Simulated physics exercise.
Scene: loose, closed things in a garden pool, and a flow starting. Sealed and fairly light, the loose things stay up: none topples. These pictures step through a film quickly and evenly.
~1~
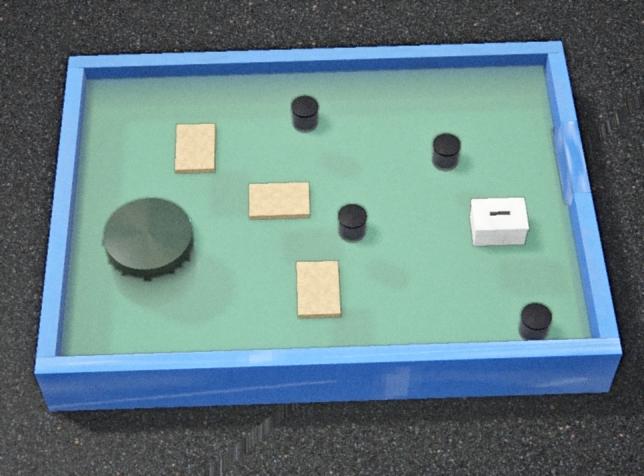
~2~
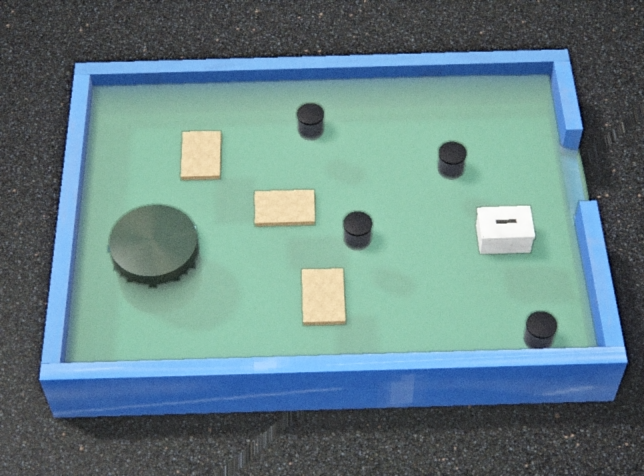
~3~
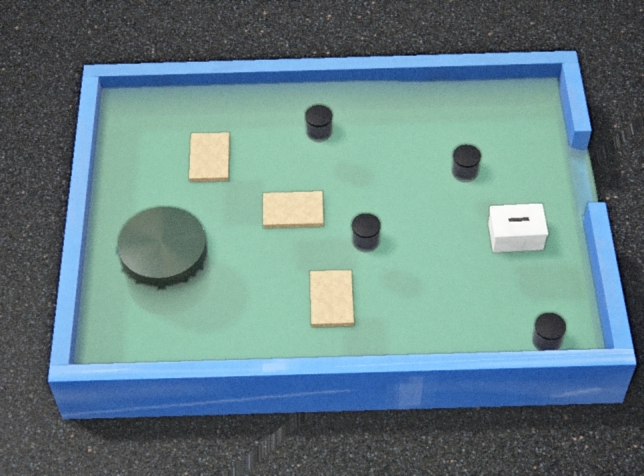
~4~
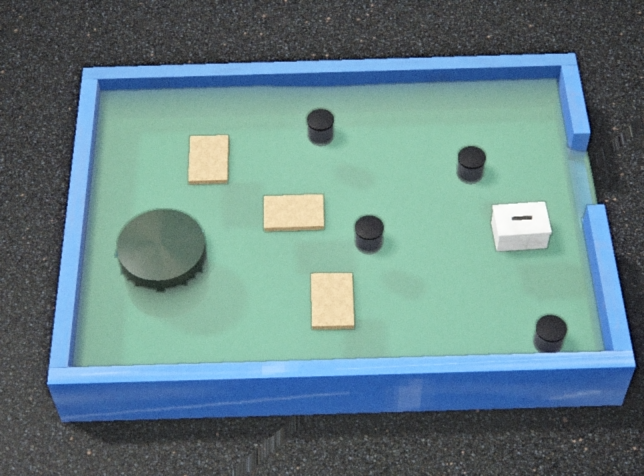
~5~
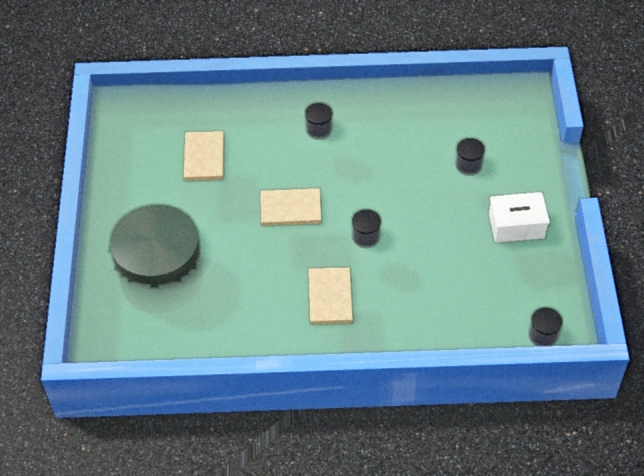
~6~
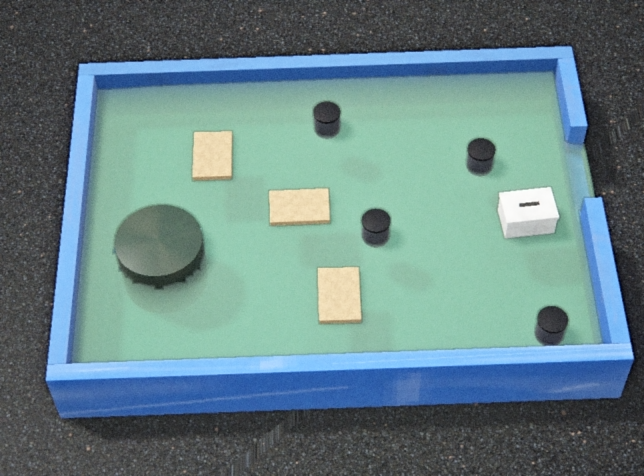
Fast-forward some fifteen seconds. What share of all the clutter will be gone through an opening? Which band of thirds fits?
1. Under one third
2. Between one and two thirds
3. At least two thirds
Option 1: Under one third.
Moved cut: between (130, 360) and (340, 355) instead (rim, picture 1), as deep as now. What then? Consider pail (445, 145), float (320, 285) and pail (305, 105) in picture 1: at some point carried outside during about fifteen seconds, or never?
The first one never exits, the second exits, the third never exits.
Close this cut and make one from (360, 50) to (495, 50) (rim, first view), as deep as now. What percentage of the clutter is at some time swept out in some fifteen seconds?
10 %.
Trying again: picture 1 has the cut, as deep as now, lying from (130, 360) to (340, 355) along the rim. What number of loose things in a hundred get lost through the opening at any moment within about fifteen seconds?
Around 20 per cent.
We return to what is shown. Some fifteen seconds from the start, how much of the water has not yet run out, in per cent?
Roughly 76 in a hundred.
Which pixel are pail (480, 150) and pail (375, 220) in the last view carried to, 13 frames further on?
About (548, 155) and (410, 216).
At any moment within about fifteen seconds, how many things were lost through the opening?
I make it 1.
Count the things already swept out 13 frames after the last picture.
All told, it is 1.
A moment on, 0 of 8 are out; 8 afloat.
Next, 1 of 8 are out; 7 afloat.
Later, 1 of 8 are out; 7 afloat.
In the end, 1 of 8 are out; 7 afloat.
